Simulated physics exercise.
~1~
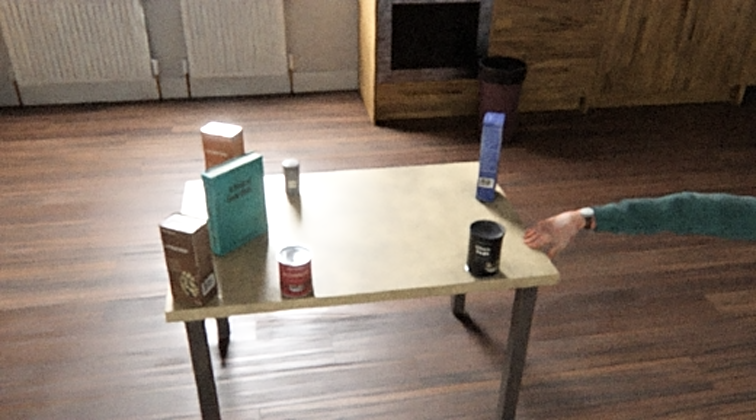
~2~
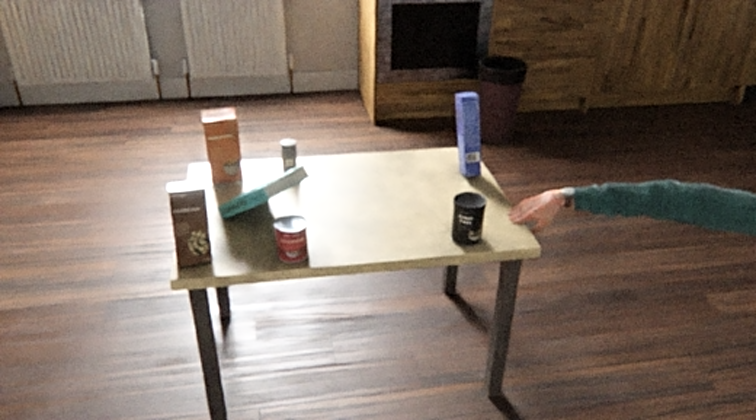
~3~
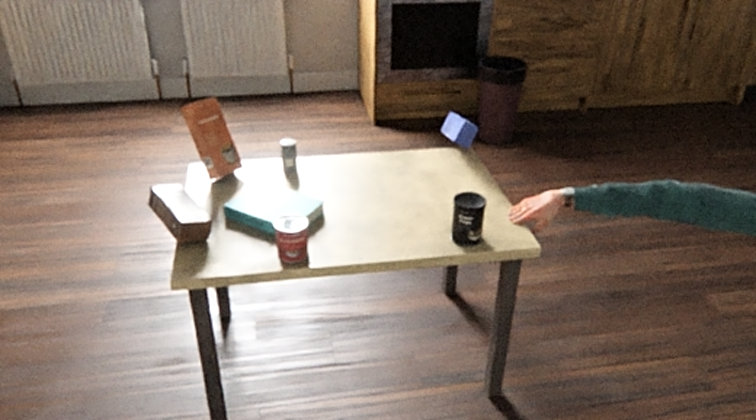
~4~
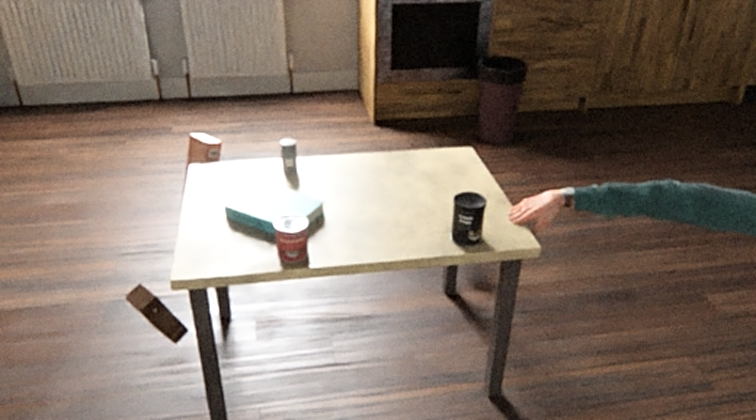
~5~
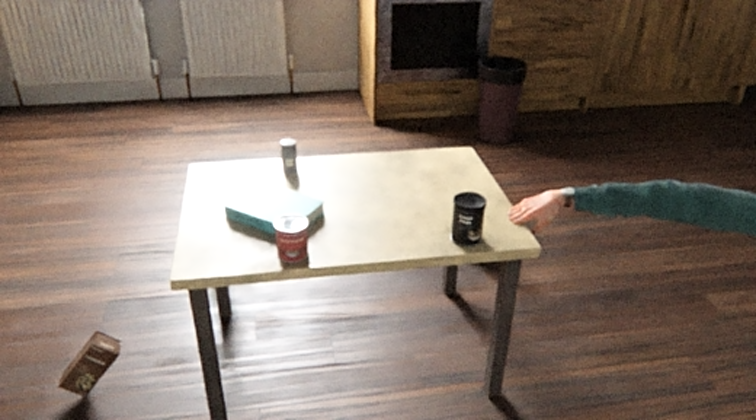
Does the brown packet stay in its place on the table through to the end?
No, the brown packet tips onto its side and drops off the left side of the table, ending up down by the floor to the left.
